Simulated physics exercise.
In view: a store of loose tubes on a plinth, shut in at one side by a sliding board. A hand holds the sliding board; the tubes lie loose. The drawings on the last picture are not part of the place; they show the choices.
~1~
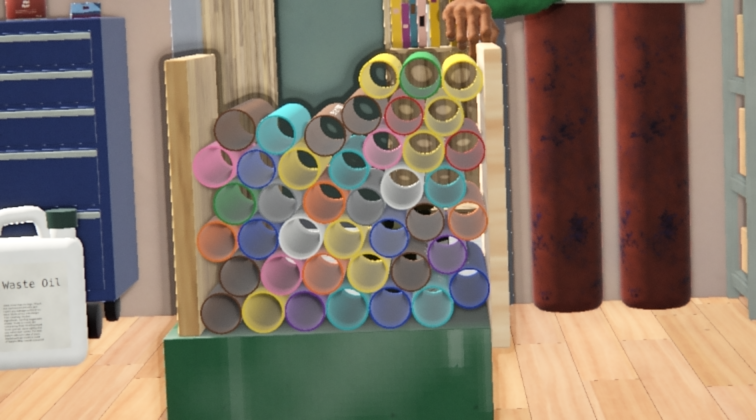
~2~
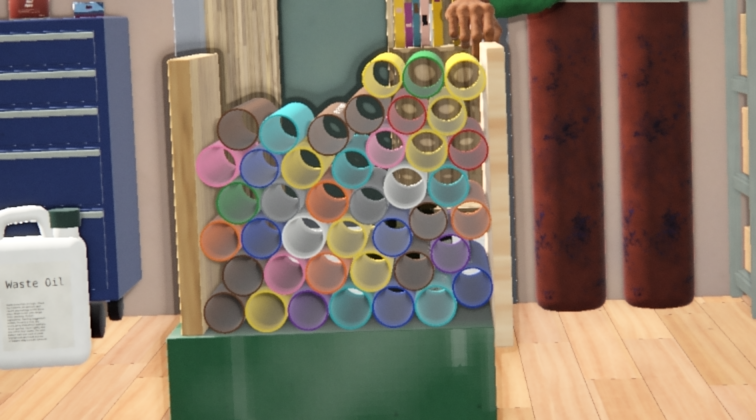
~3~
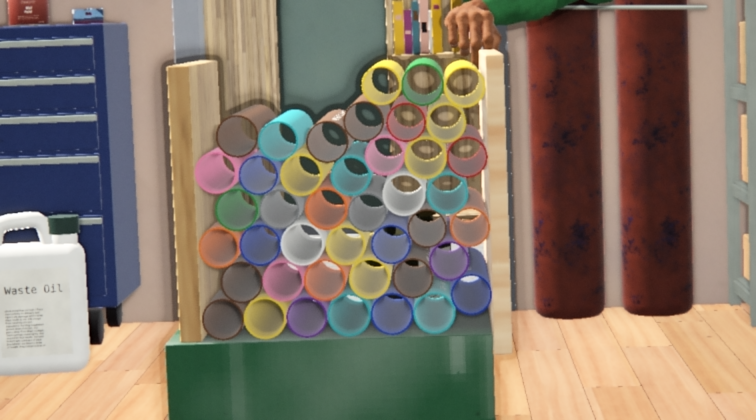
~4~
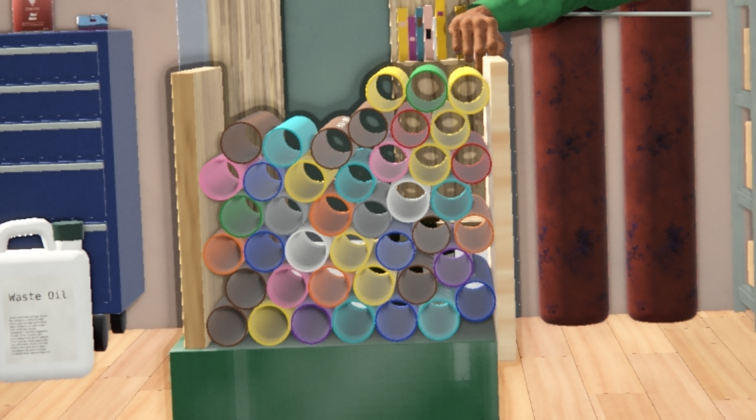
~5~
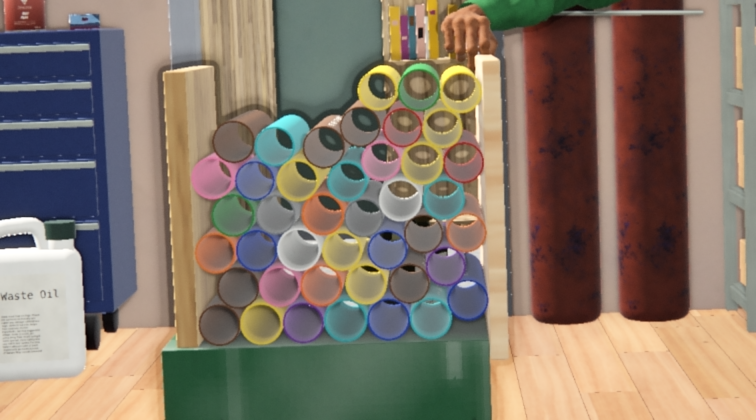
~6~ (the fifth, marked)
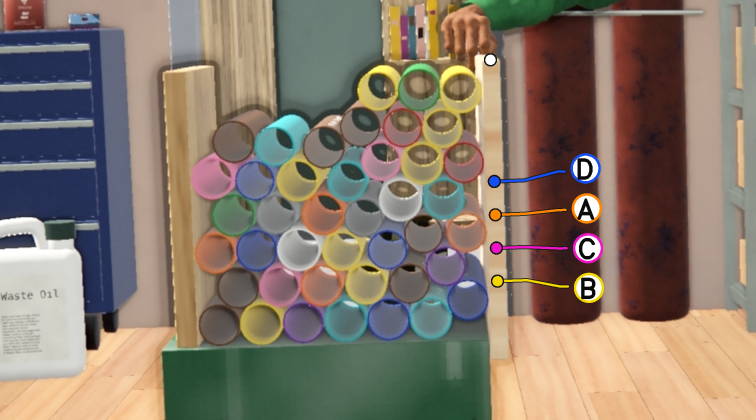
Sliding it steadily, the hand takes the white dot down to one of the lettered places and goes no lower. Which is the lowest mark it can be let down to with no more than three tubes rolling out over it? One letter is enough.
It can be let down to D.
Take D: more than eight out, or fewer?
Fewer than eight.
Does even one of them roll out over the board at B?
Yes, at B.
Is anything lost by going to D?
Yes.
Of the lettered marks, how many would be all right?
The number is one.
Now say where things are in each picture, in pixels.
In the first frame, a brown tube (221, 313); a turquoise tube (433, 306); an orange tube (468, 220).
In the second frame, an orange tube (471, 220); a brown tube (428, 221).
In the third frame, a blue tube (260, 245); a yellow tube (426, 158).
In the fourth frame, a yellow tube (306, 181); a brown tube (368, 128).
In the fifth frame, a green tube (419, 90); side board (491, 196); a brown tube (220, 325).
On the marked copy, A at (496, 215); B at (498, 281); C at (497, 248); D at (495, 181); the white dot at (491, 60).
With D. Early on, top of the board (483, 118).
Further on, top of the board (485, 181).
At the end, top of the board (485, 181), three out over the board.
As for the rest, A four out over the board; B more than three out over the board; C more than three out over the board.
